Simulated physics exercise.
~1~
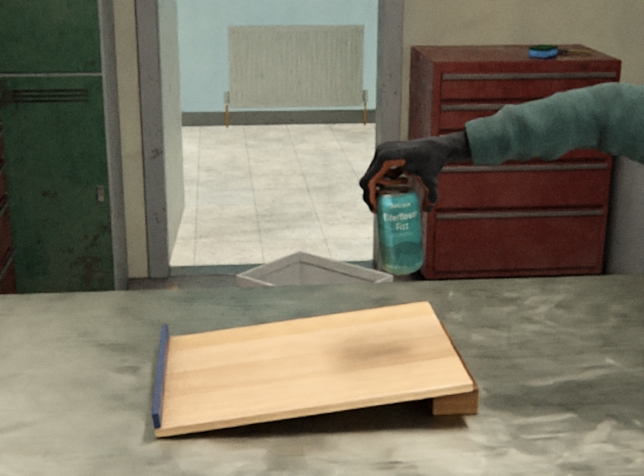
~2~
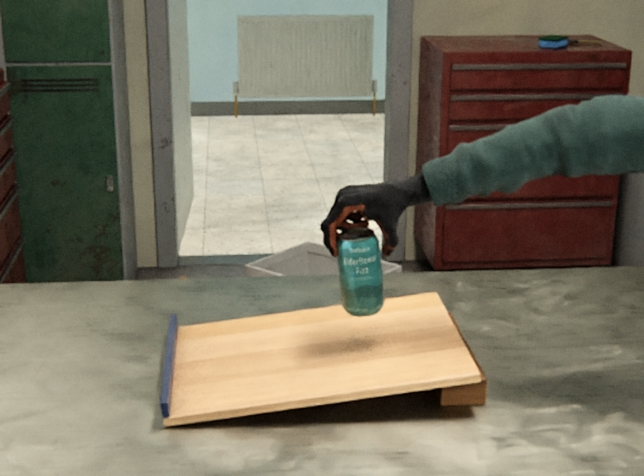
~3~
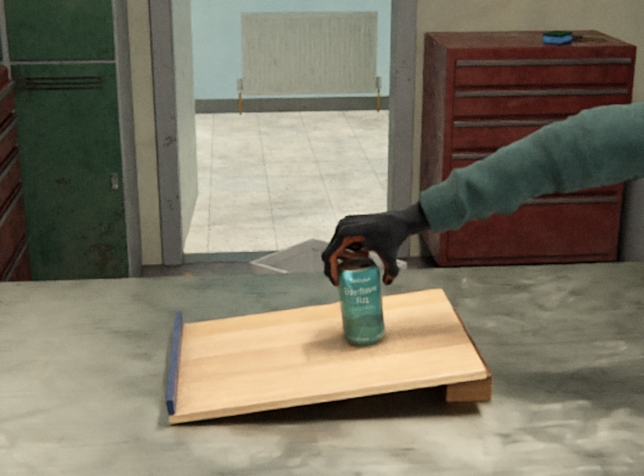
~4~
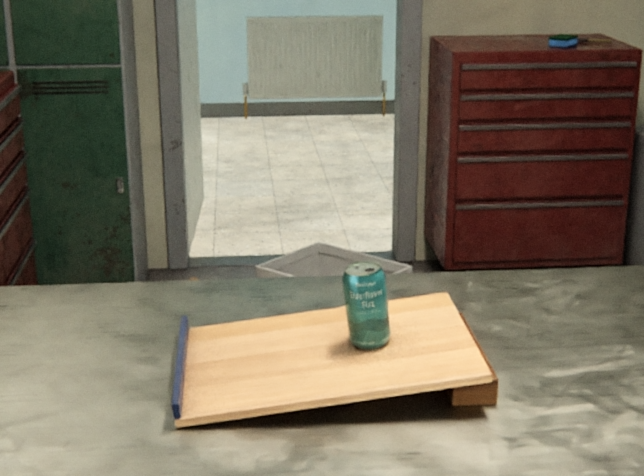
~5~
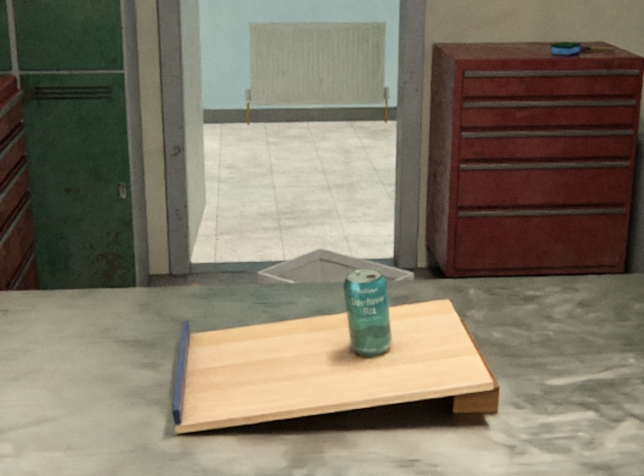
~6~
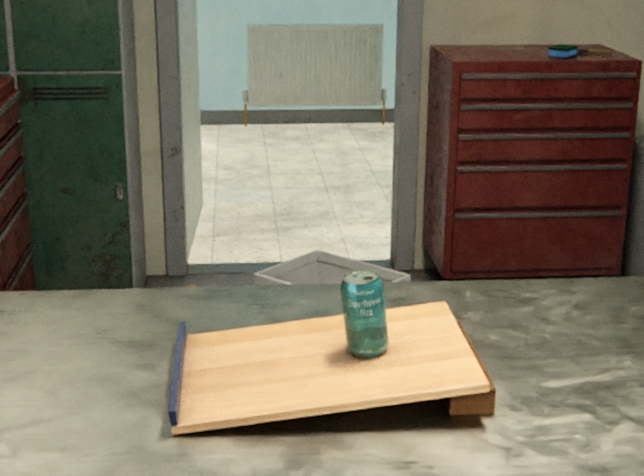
A dark-gloved hand in a teal sleeve lowered a turquoise can to the left and set it upright on a tilted wooden board, then let go and withdrew, and the can stayed standing where it was on the slope.
